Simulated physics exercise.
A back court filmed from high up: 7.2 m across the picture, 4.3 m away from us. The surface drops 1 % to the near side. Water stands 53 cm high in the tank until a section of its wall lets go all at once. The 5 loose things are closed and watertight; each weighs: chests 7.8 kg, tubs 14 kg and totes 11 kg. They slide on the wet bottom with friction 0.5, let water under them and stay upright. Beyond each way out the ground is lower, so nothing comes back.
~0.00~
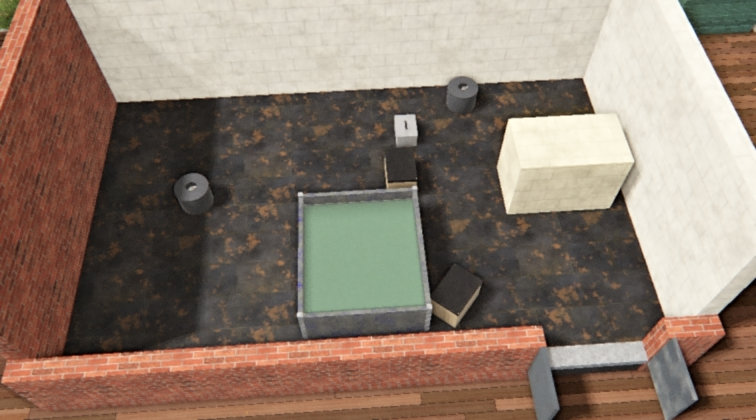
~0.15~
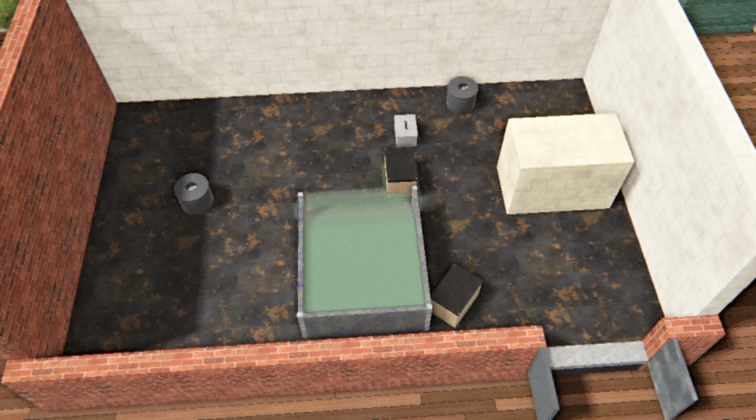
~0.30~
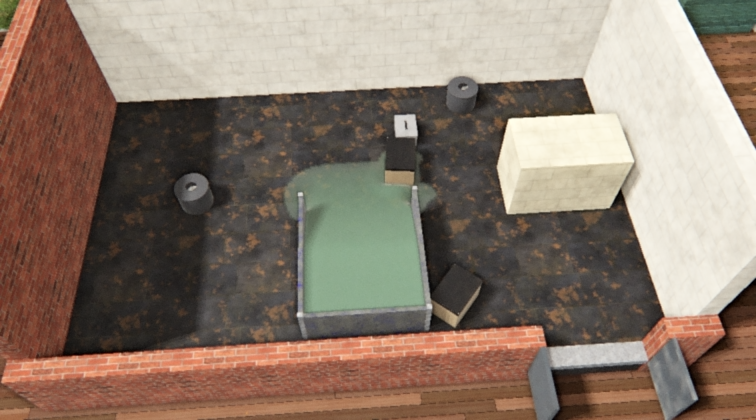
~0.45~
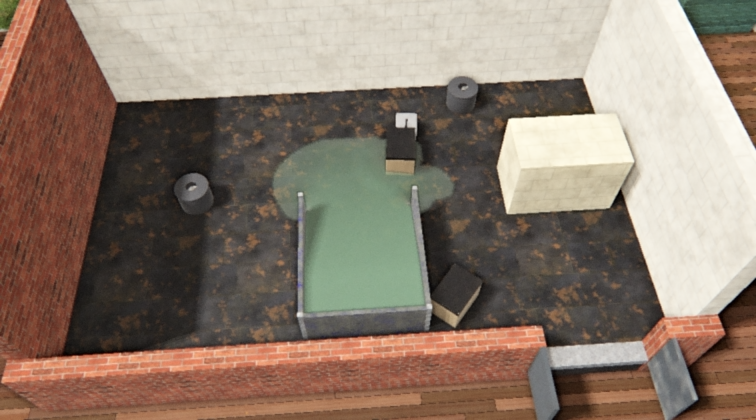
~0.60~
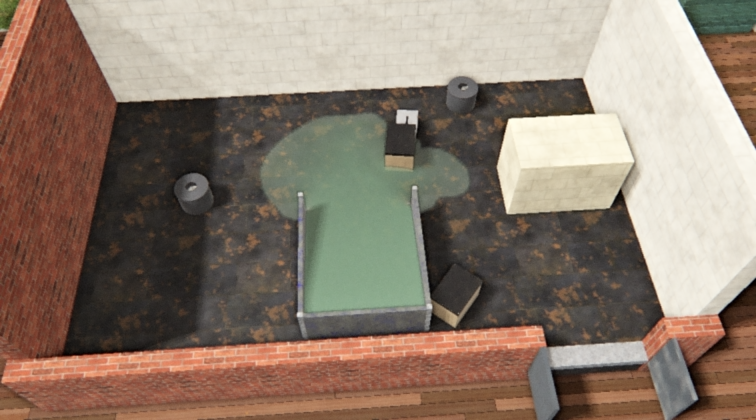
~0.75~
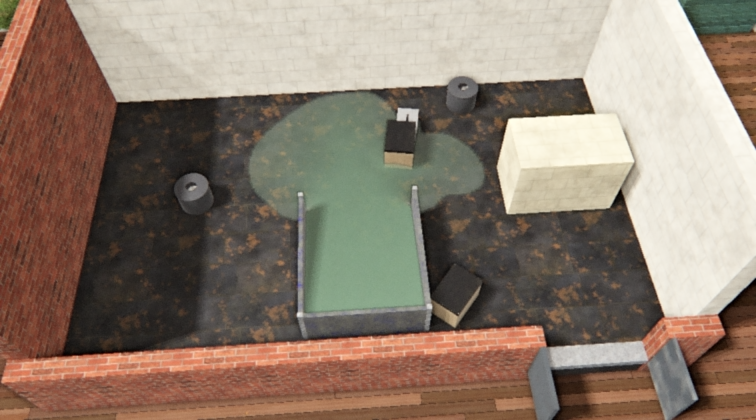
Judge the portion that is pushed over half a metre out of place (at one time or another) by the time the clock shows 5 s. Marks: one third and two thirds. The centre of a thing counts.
Share: One to two thirds.
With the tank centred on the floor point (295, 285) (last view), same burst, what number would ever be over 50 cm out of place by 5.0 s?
Then 3.
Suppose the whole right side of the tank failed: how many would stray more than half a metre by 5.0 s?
In that case 1 of them.
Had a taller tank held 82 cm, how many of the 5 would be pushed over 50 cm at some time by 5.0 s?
Then 3.
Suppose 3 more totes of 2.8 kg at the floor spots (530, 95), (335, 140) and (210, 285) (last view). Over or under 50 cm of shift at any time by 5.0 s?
In turn: Past it, more, short of it.
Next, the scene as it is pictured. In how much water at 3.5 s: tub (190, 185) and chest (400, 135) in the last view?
About 1 and 5 cm.
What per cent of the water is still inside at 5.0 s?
Some 100 per cent remains.
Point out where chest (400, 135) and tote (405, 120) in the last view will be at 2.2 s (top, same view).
Near (450, 98) and (448, 79).
After 1.1 s 1 of 5 are over 50 cm from their spots; 1 afloat.
After 2.2 s 2 of 5 are over 50 cm from their spots; 2 afloat.
After 3.5 s 3 of 5 are over 50 cm from their spots; 2 afloat.
After 5.0 s 3 of 5 are over 50 cm from their spots, and 3 have been at some point; 3 afloat.
